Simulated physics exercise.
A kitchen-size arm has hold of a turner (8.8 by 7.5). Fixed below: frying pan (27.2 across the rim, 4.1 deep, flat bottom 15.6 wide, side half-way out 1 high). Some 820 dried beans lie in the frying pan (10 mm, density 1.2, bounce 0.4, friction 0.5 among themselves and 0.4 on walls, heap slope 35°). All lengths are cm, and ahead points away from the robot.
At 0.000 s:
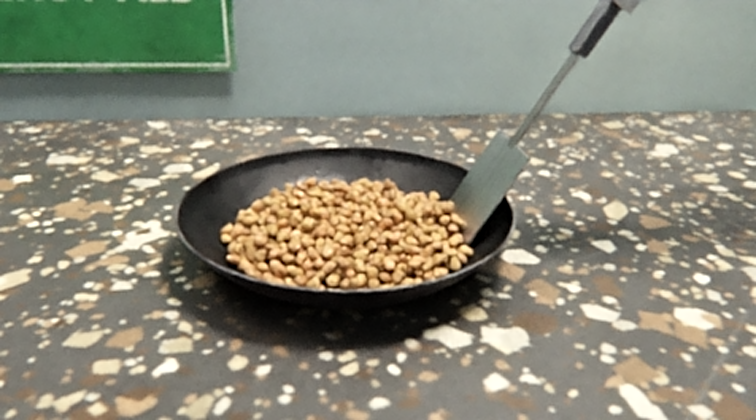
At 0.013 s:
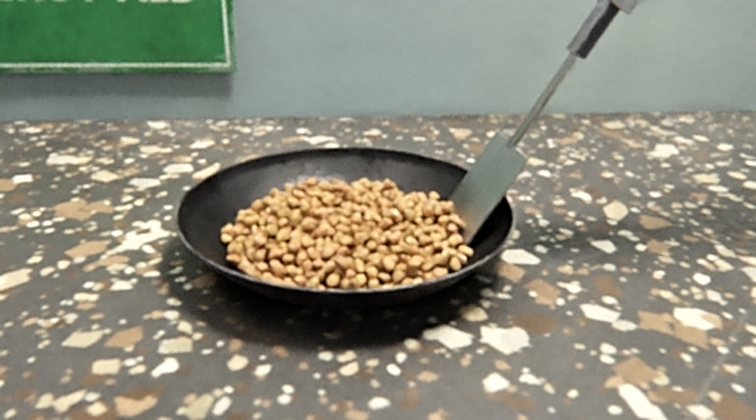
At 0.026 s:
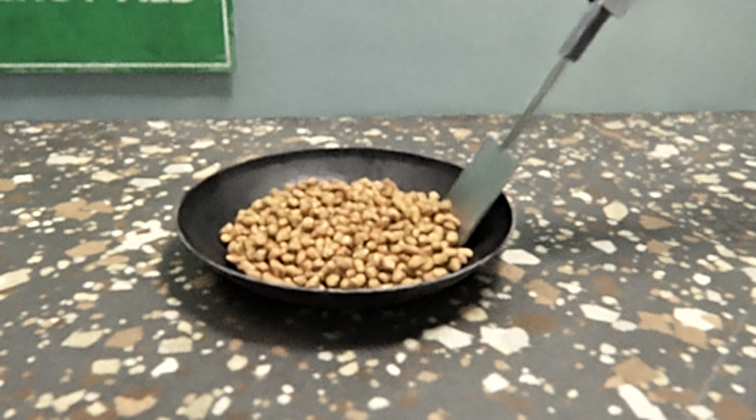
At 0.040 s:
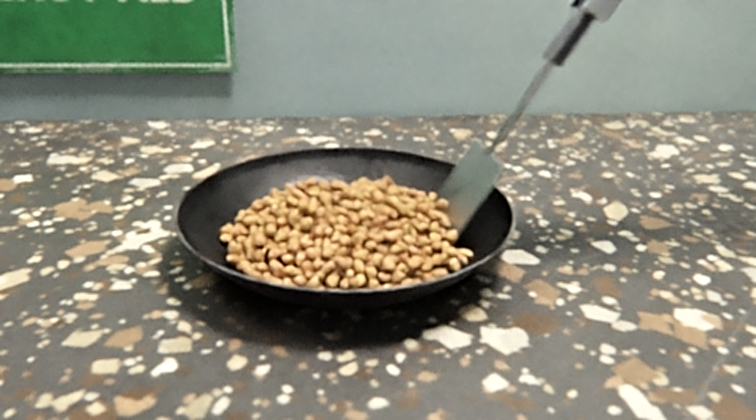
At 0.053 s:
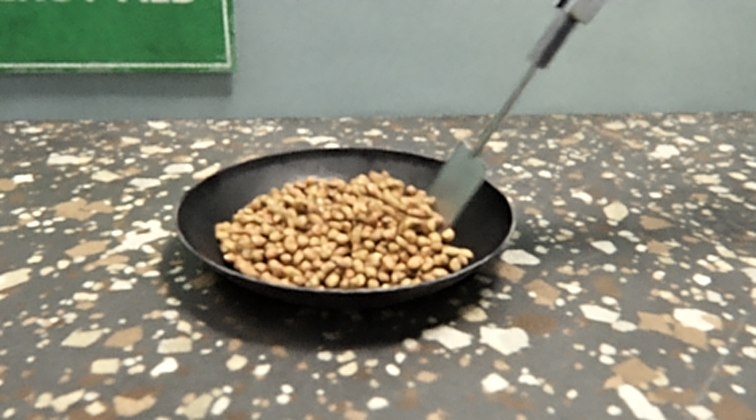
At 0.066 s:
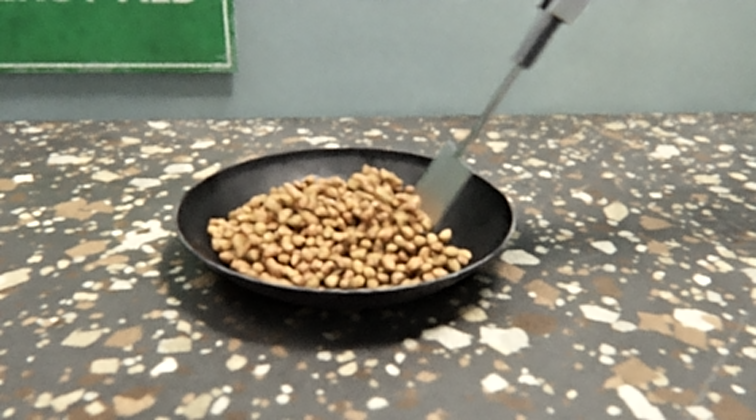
On a speckled stone-like countertop, a black frying pan full of light brown dried beans sits with a turner resting against its right side. The turner barely moves at first, then slides left into the beans, pushing them slightly leftward and heaping them a little higher within the pan.
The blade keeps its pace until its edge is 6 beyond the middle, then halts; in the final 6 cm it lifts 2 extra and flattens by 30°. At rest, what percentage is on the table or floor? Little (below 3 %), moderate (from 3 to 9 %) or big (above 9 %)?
A moderate share, from 3 to 9 %, ends on the table or floor.
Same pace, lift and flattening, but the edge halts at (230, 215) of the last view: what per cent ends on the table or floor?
About 30 per cent.
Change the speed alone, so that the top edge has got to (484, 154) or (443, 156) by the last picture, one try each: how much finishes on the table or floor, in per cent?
About 0 and 10 per cent.
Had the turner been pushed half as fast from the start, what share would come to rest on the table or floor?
Then about 0 per cent.
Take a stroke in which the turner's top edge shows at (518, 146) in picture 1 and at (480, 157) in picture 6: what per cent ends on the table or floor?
Some 0 per cent.
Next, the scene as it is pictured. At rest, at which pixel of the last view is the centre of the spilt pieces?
Near (130, 247).
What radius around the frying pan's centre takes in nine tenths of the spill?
About 25 cm.
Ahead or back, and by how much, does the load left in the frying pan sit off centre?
Some 4.5 cm ahead.
By 0.10 s, sloping 60°, highest piece 6 above the table; 825 in the frying pan.
By 0.14 s, sloping 49°, highest piece 6 above the table; 825 in the frying pan.
By 0.35 s, sloping 30°, highest piece 6 above the table; 780 in the frying pan, 41 on the table or floor, 4 on the blade or in flight.
By 1.40 s, sloping 30°, highest piece 6 above the table; 778 in the frying pan, 47 on the table or floor.
Final count, 778 in the frying pan, 47 on the table or floor. That is 6 % on the table or floor.
